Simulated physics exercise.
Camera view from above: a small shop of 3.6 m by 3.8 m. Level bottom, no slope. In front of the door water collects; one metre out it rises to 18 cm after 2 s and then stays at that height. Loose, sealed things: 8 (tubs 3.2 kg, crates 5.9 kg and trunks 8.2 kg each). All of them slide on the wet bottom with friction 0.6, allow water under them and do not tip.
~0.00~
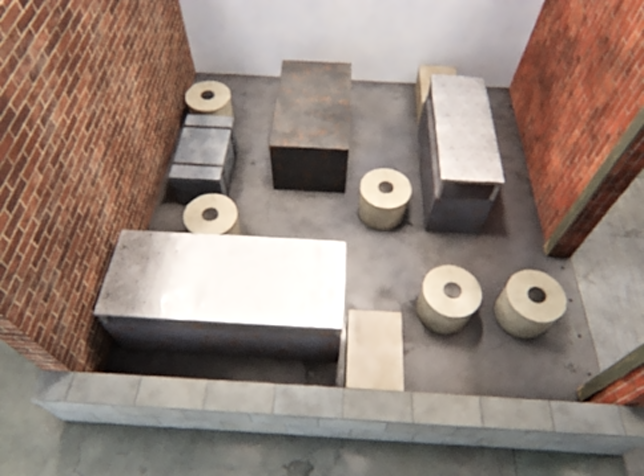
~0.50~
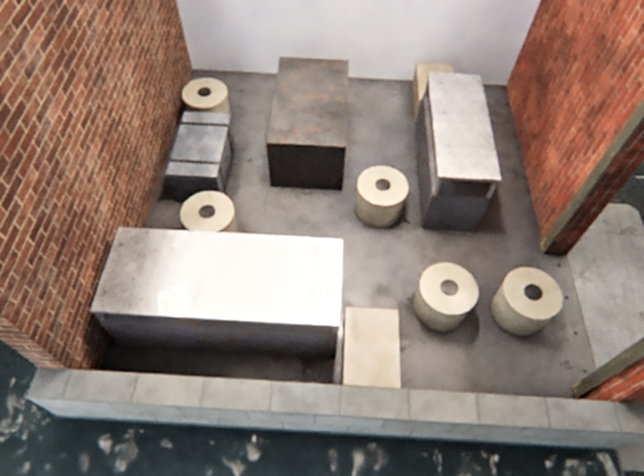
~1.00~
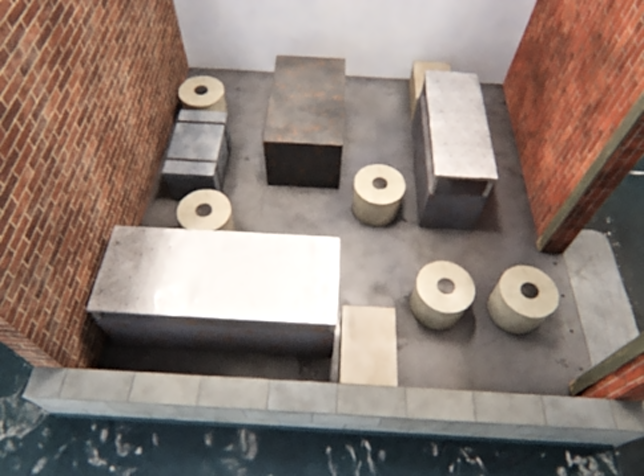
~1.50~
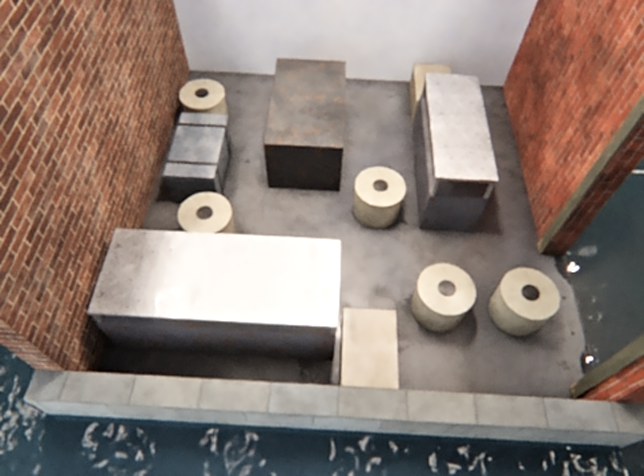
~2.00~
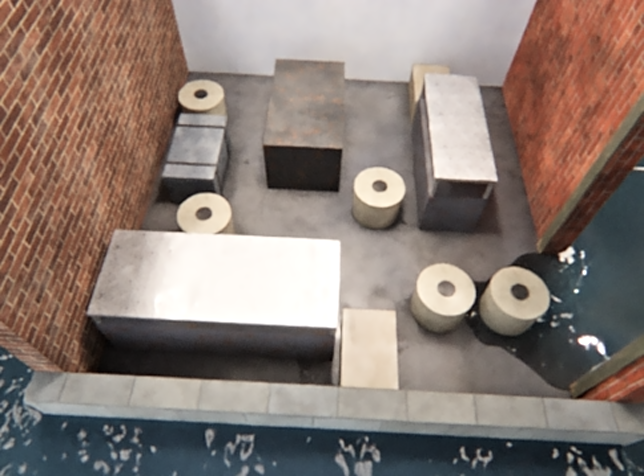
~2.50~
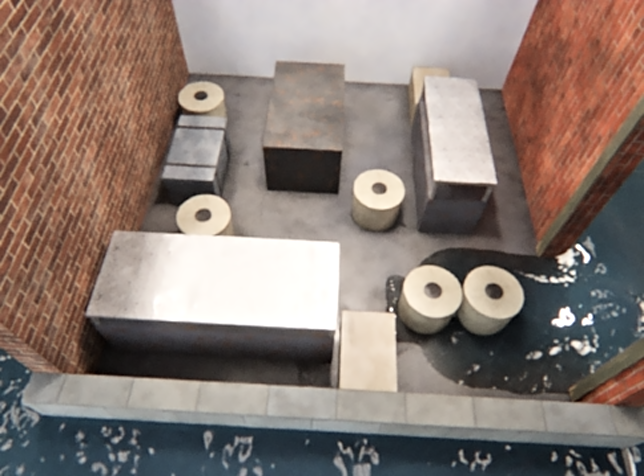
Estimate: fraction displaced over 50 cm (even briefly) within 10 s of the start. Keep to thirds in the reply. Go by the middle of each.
My answer: Two thirds or more.
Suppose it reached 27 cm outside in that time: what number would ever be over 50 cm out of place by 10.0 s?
8.
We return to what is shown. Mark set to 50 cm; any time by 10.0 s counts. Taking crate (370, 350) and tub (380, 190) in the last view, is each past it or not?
Smaller; bigger.
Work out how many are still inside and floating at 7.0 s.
I get 7.
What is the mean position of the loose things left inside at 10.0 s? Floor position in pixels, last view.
They average out to somewhere around (318, 148).
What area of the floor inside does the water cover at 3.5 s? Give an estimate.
That flooded area is roughly 4.5 m2.
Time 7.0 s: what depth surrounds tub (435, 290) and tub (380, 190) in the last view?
First roughly 9 cm, second roughly 4 cm.
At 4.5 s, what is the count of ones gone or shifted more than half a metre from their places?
By my tally, 3.
After 3.5 s 2 of 8 are over 50 cm from their spots; 3 afloat.
After 4.5 s 3 of 8 are over 50 cm from their spots; 3 afloat.
After 7.0 s 6 of 8 are over 50 cm from their spots; 7 afloat.
After 10.0 s 6 of 8 are over 50 cm from their spots, and 6 have been at some point; 8 afloat.
